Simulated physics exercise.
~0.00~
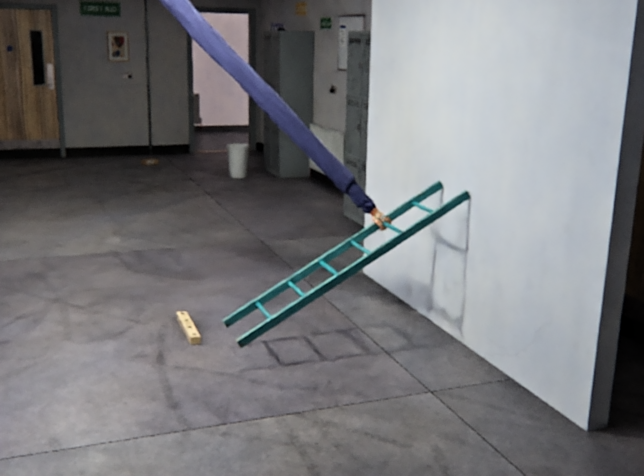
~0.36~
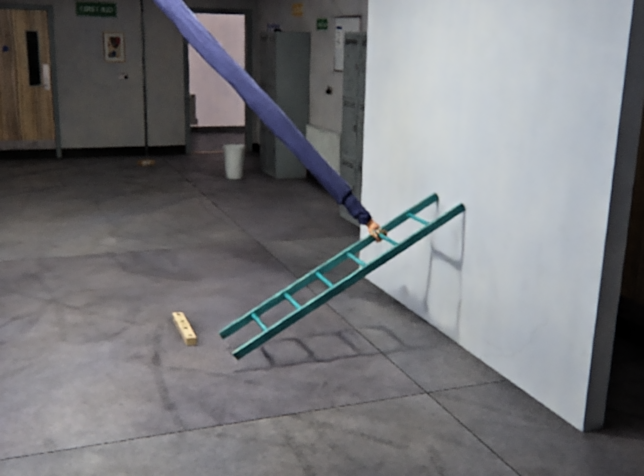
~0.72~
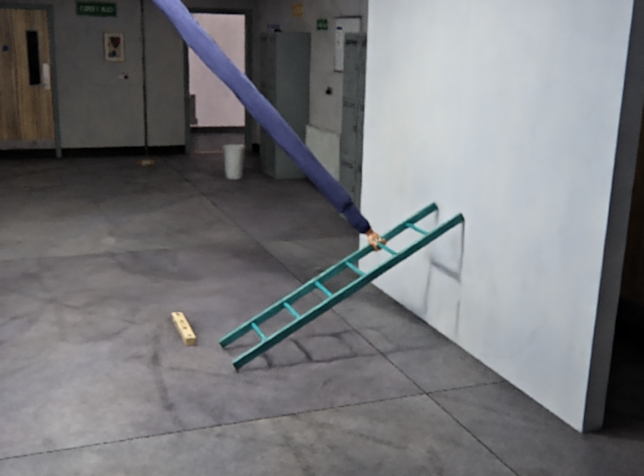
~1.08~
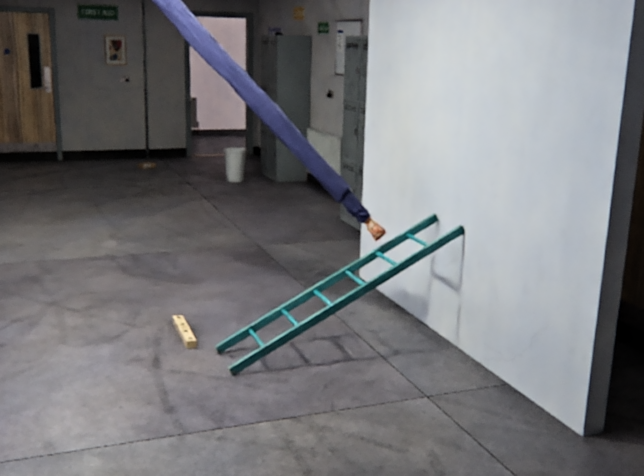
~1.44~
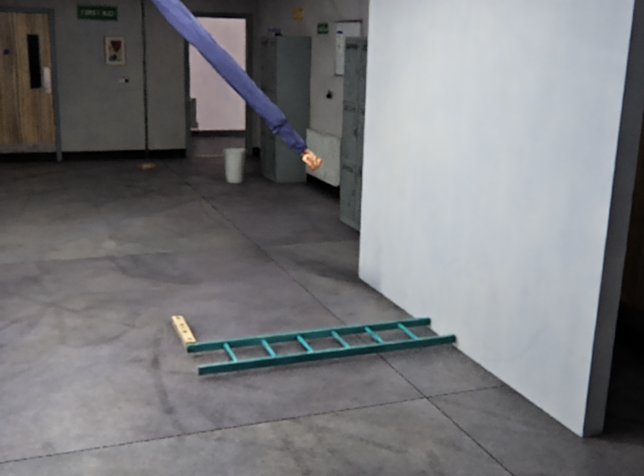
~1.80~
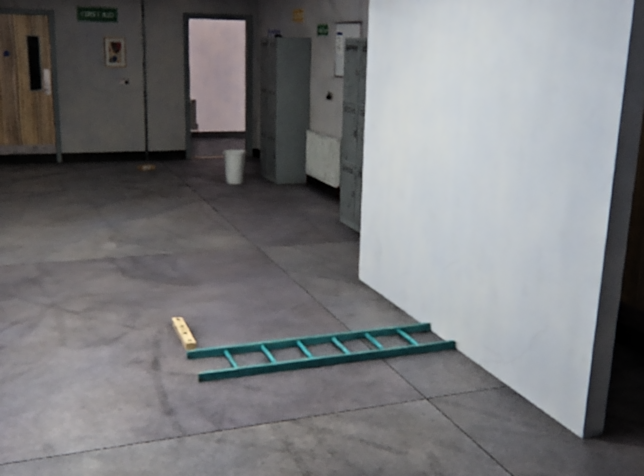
In a grey hallway, a hand releases a leaning turquoise ladder, which slides flat onto the floor.
